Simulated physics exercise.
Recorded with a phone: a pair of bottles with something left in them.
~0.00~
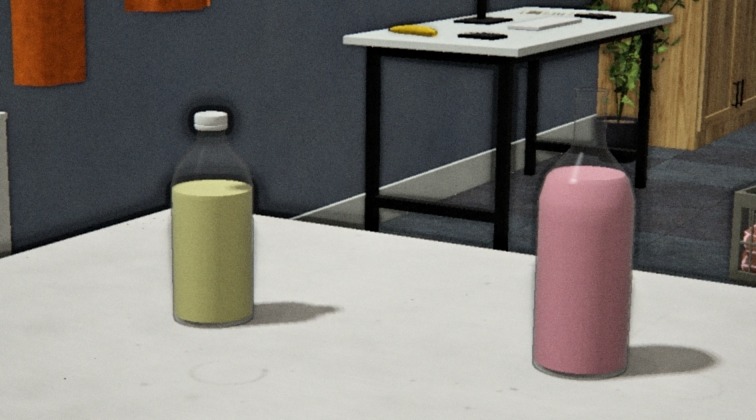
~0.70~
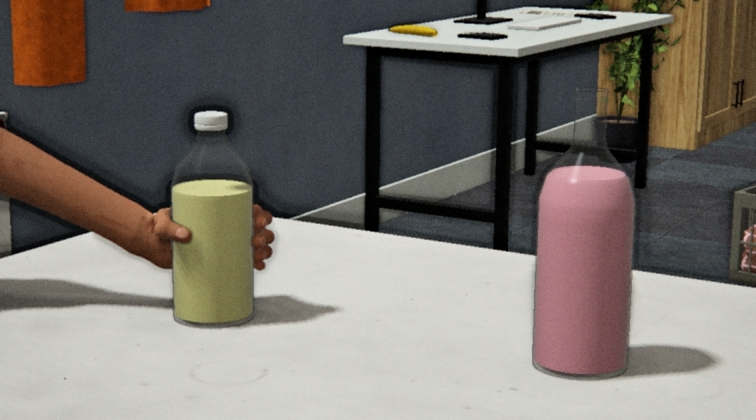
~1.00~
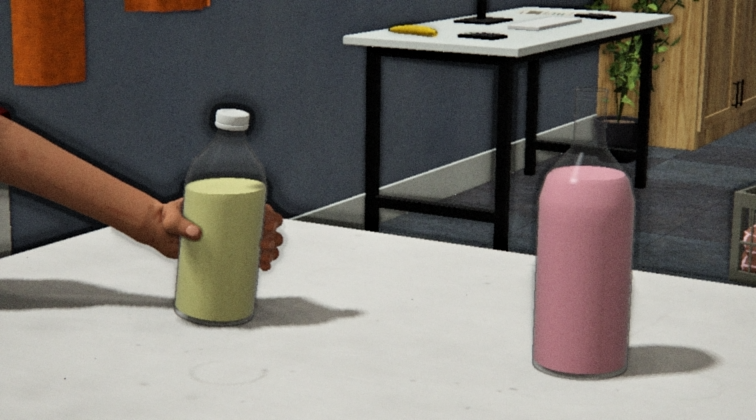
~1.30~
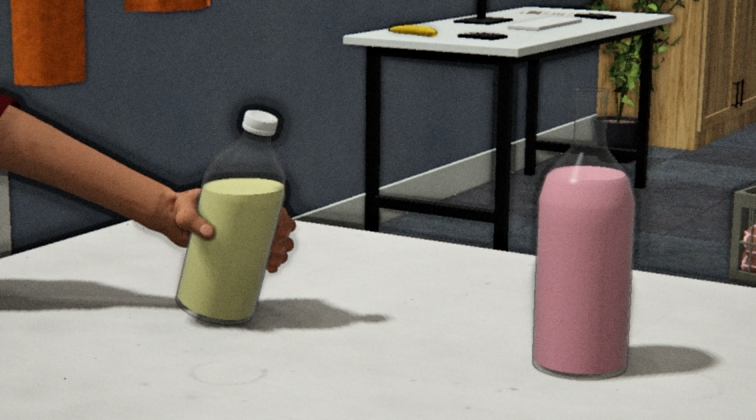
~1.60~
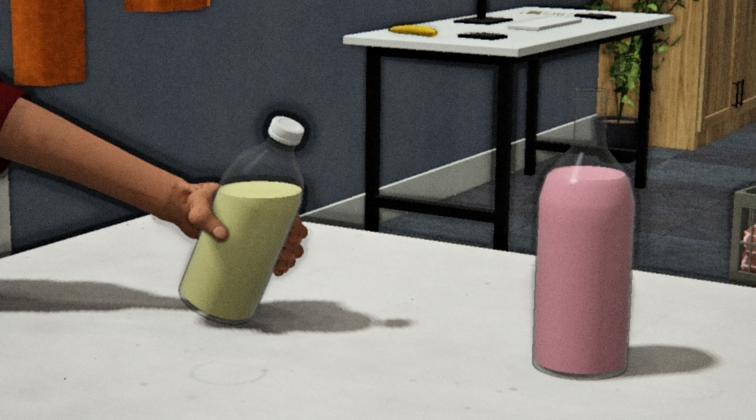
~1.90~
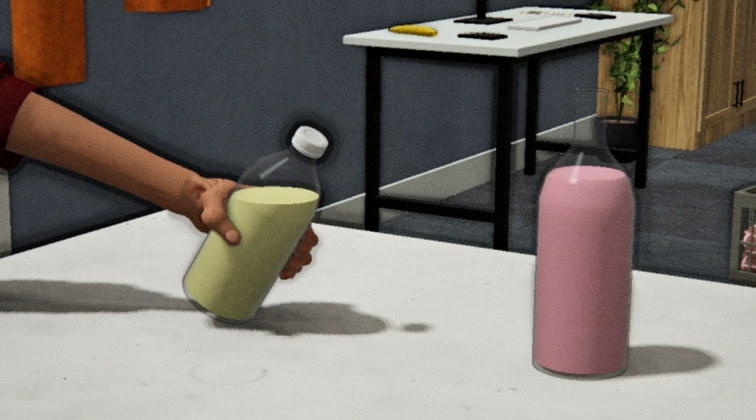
On a white table, a hand grasps the left bottle and tilts it rightward beside a pink-filled one.
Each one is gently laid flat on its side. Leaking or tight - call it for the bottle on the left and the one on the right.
Left: Tight; right: Leaking.
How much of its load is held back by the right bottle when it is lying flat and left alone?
Roughly 35 per cent.
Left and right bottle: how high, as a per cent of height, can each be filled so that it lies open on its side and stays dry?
28 and 24 per cent.
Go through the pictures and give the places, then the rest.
Both stand upright; left bottle (213, 215) about two thirds full, capped; right bottle (586, 227) about two thirds full, open, in the first frame.
A hand takes the left bottle; left bottle about two thirds full, surface at (212, 189); right bottle about two thirds full, surface at (588, 174), in the second frame.
The left bottle is going over; left bottle (224, 213) about two thirds full; right bottle (586, 227) about two thirds full, in the third frame.
The left bottle is going over; left bottle about two thirds full, surface at (244, 188); right bottle about two thirds full, surface at (588, 174), in the fourth frame.
The left bottle is going over; left bottle (252, 214) tipped 25°; right bottle (586, 227) about two thirds full, in the fifth frame.
The left bottle is going over; left bottle (265, 218) tipped 35°, capped; right bottle about two thirds full, surface at (588, 174), open, in the sixth frame.
After 2.6 s, the left bottle is nearly down; left bottle, nothing comes out.
After 3.6 s, the left bottle lies flat; left bottle, nothing comes out.
After 6.5 s, both lie flat; left bottle, nothing comes out; right bottle, it is running out of the neck.
